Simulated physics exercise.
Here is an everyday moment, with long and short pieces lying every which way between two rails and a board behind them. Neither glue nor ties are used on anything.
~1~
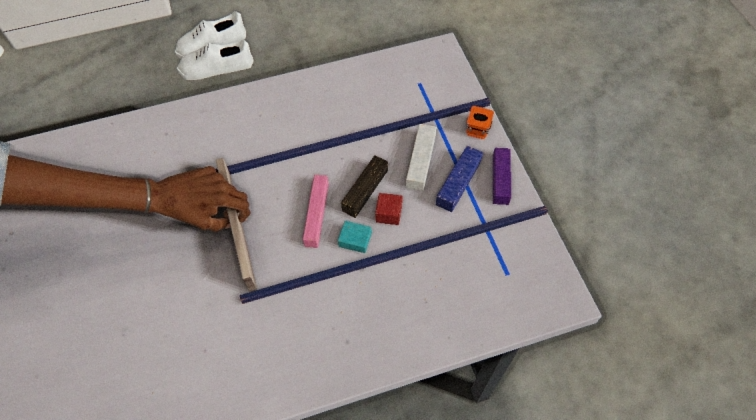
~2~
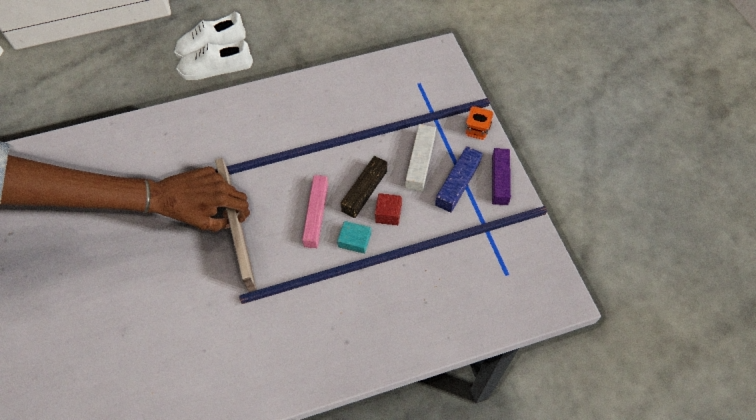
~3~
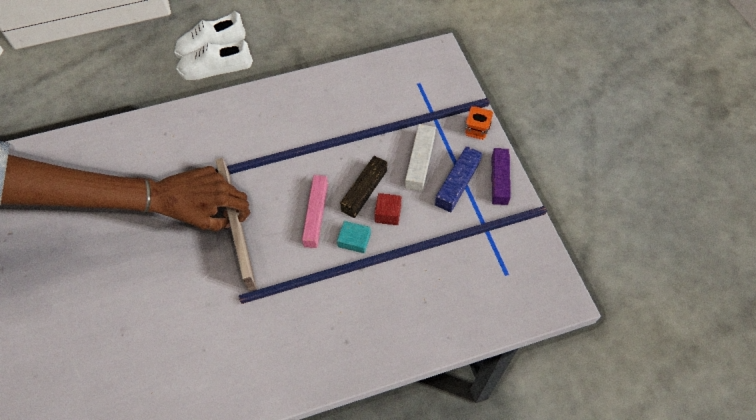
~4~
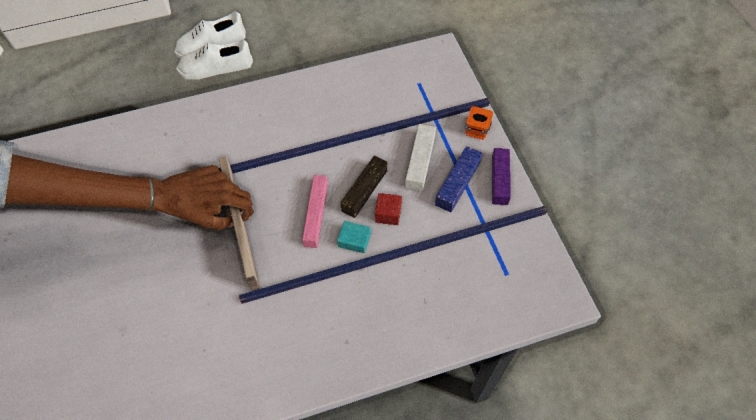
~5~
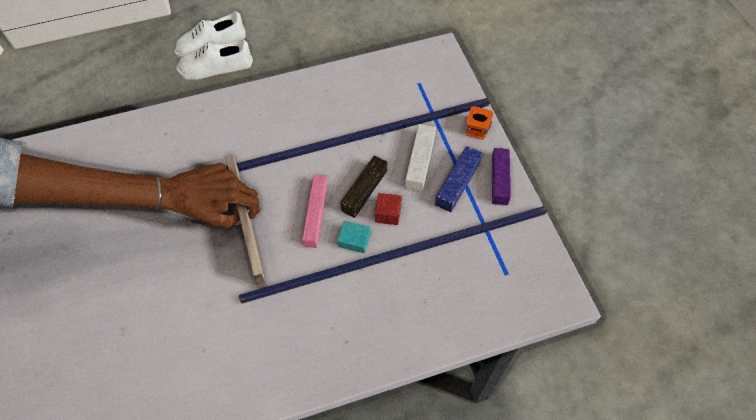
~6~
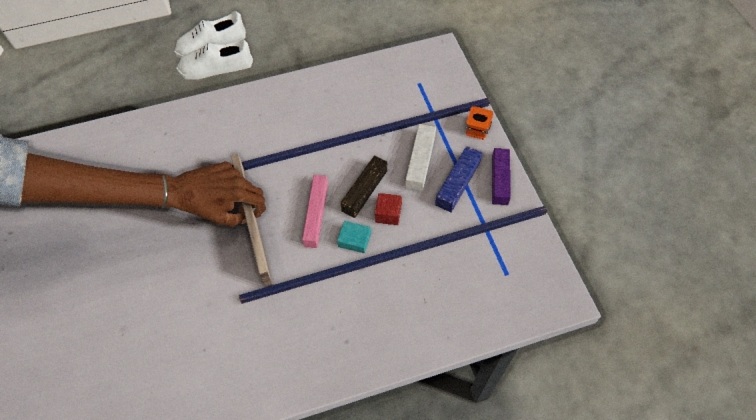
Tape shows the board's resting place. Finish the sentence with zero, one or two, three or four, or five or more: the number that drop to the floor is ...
The number that drop to the floor is one or two.
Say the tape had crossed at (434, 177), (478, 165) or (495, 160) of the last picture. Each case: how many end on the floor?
Counts per try, in order: 0 / 3 / 5.
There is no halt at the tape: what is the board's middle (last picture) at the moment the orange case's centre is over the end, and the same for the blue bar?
I'd say about (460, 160) for the first one and about (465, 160) for the second.
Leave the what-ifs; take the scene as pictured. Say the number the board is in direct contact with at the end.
The count comes out at 2.
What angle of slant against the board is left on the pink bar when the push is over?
It sits some 0° out of line.
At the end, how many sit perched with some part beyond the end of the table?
Counting them gives 2.
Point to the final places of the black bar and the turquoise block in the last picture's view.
You'll see the black bar at (473, 147), with the turquoise block at (491, 208).
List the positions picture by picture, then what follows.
In the first picture, orange case (479, 123); purple bar (502, 176); blue bar (460, 178); board (236, 223); tape (460, 170).
In the second picture, purple bar (501, 176); red block (389, 210).
In the third picture, blue bar (459, 179); turquoise block (354, 237).
In the fourth picture, orange case (479, 123); black bar (365, 186).
In the fifth picture, purple bar (501, 176); white bar (421, 157).
In the sixth picture, orange case (479, 123); purple bar (501, 176); blue bar (459, 179); board (251, 219); tape (459, 170).
Soon after, none off yet; orange case at rest near (479, 123); purple bar at rest near (501, 176); blue bar at rest near (459, 179).
Then, none off yet; orange case moving near (479, 118); purple bar moving near (506, 176); blue bar moved about its own width near (490, 156).
At rest, the number that fall off is one or two; fallen, purple bar.
